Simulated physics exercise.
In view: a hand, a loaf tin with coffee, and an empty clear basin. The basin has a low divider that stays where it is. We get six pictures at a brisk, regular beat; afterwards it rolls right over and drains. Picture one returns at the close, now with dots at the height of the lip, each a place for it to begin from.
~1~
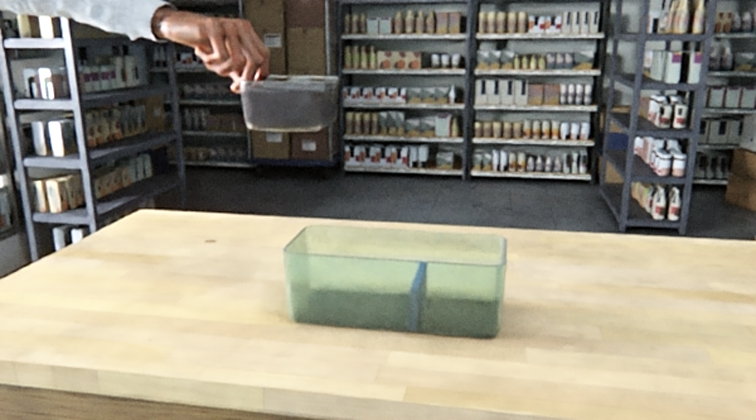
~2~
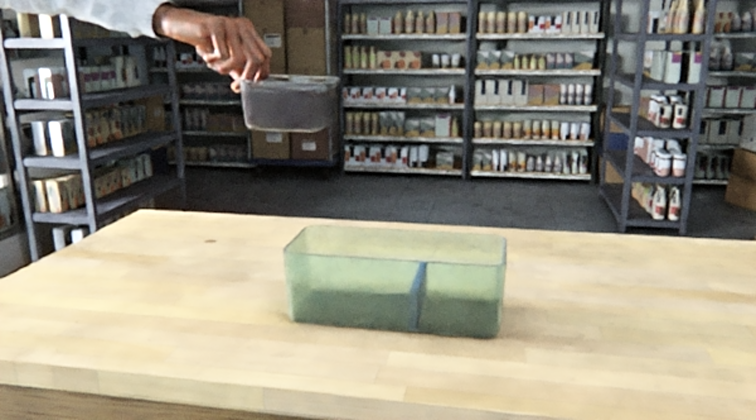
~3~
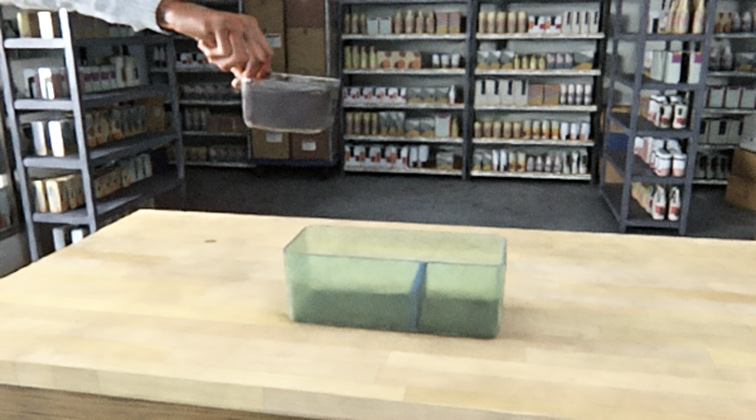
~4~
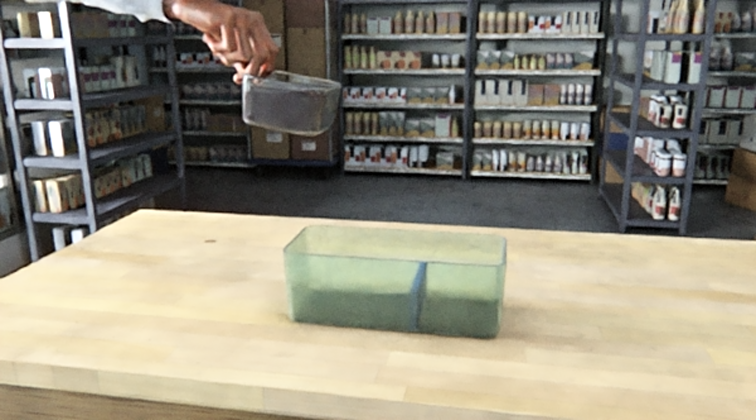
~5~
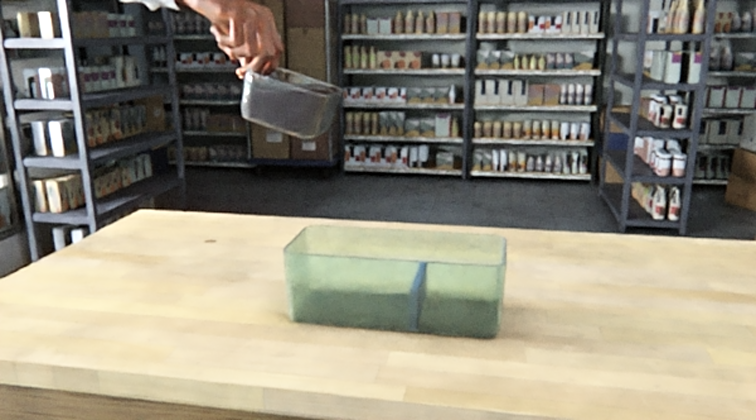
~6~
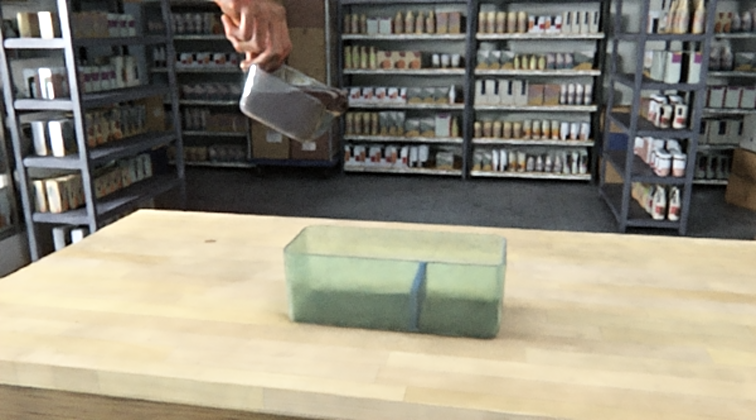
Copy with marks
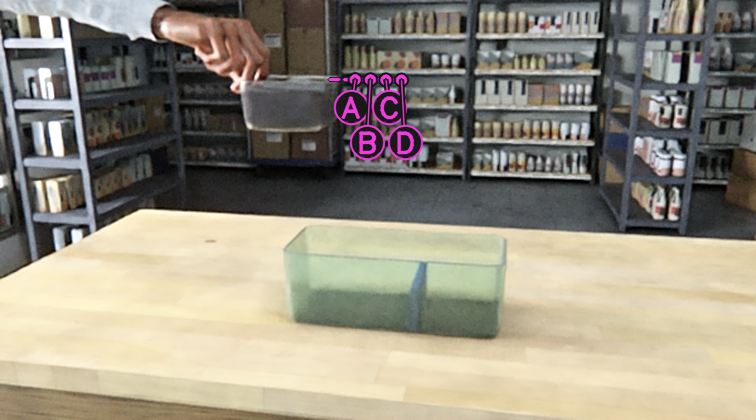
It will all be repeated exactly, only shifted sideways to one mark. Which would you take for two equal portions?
Best: A.
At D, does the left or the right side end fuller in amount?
The right side.
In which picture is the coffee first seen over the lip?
In picture 5.
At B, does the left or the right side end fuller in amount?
The right side.
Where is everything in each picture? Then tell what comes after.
The first frame shows upright, lip at (330, 79); basin from (290, 318) to (500, 336); top of the wall at (419, 275); nothing has left yet.
The second frame shows upright, lip at (330, 80); nothing has left yet.
The third frame shows tipped about 4°, lip at (331, 82); nothing has left yet.
The fourth frame shows tipped about 10°, lip at (333, 86); nothing has left yet.
The fifth frame shows tipped about 17°, lip at (335, 92); coffee is over the lip, down to (335, 92).
The sixth frame shows tipped about 26°, lip at (336, 99); coffee is over the lip, down to (343, 111).
On the marked copy, A at (355, 79); B at (370, 79); C at (385, 79); D at (401, 80).
Choosing A, about 54 % ends left of the wall and 44 % right of it.
Choosing B, about 31 % ends left of the wall and 66 % right of it.
Choosing C, about 22 % ends left of the wall and 76 % right of it.
Choosing D, about 11 % ends left of the wall and 88 % right of it.
